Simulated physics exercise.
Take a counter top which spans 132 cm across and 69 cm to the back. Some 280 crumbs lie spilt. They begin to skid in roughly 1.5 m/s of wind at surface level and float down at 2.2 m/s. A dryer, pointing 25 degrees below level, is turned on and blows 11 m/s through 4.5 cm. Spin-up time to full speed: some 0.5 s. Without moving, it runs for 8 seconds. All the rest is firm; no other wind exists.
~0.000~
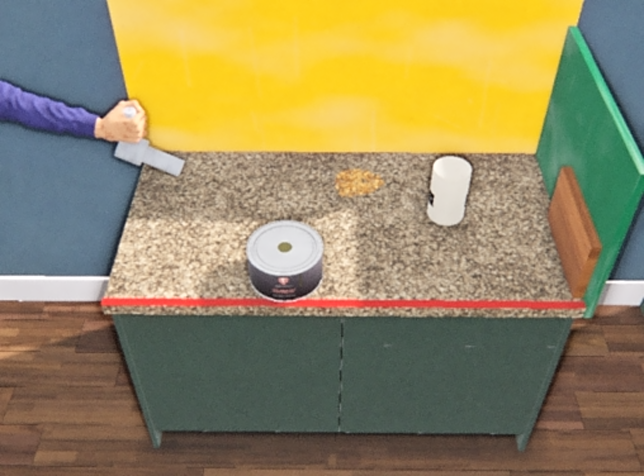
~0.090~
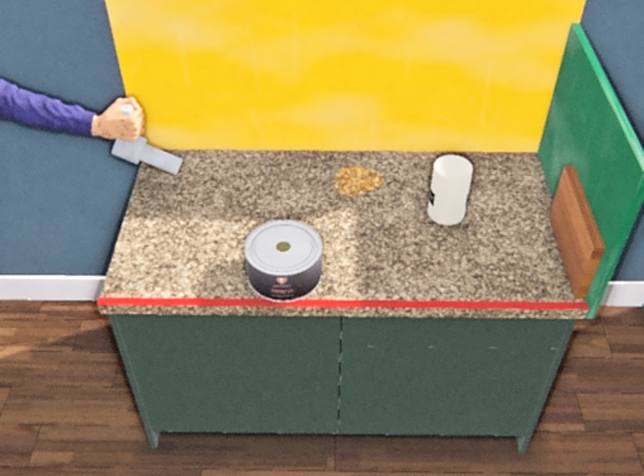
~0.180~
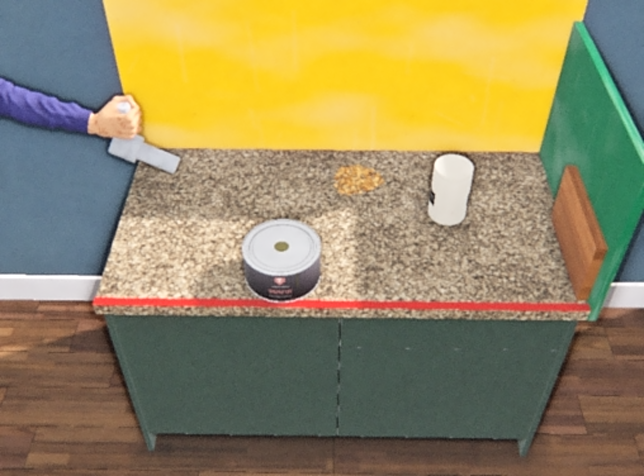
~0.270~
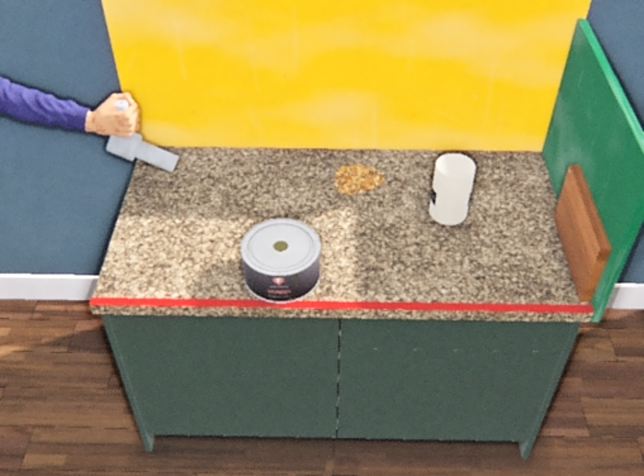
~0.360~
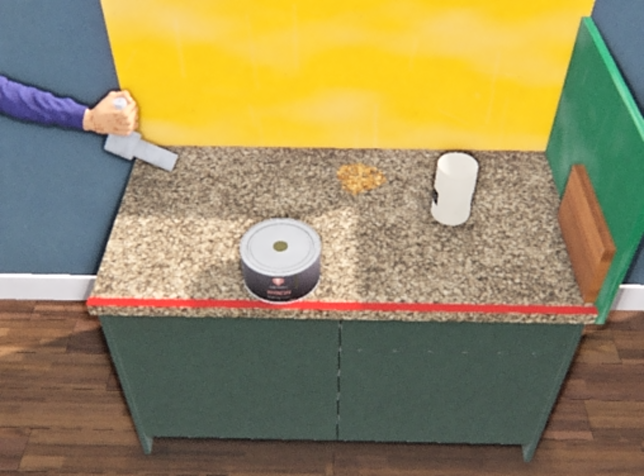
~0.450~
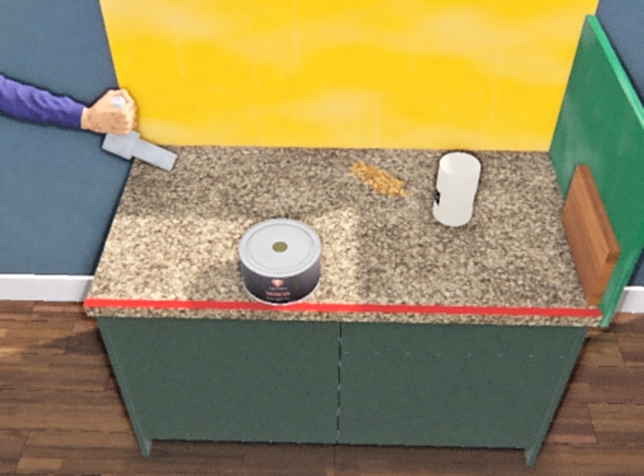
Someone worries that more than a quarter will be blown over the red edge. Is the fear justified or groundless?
Odds are the amount swept past that edge ends up not above a quarter.
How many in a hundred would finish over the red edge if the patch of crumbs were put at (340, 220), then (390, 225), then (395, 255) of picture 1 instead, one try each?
Try by try: About 30 per cent, 30 per cent and 80 per cent.
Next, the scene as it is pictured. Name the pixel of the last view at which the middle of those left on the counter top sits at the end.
I'd put it around (552, 173).
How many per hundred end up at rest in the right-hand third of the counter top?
100 %.
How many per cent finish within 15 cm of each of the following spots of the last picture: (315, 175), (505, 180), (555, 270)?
I would say some 0 %, 30 % and 0 % respectively.
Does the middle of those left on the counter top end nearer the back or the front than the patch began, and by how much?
It has shifted to the far side, by around 5 cm.
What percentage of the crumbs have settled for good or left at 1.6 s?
That works out to some 60 %.
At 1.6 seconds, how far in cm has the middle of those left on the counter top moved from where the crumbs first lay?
The centre sits some 60 cm from where it began.
After 1.6 s, 35 % are on the move or not yet settled, 0 % are over the red edge; the middle of those still in play is near (552, 173).
After 2.6 s, 34 % are on the move or not yet settled, 0 % are over the red edge; the middle of those still in play is near (552, 173).
After 4.4 s, 30 % are on the move or not yet settled, 0 % are over the red edge; the middle of those still in play is near (552, 173).
After 8.0 s, at the end, 0 % are over the red edge; the middle of those still in play is near (552, 173).
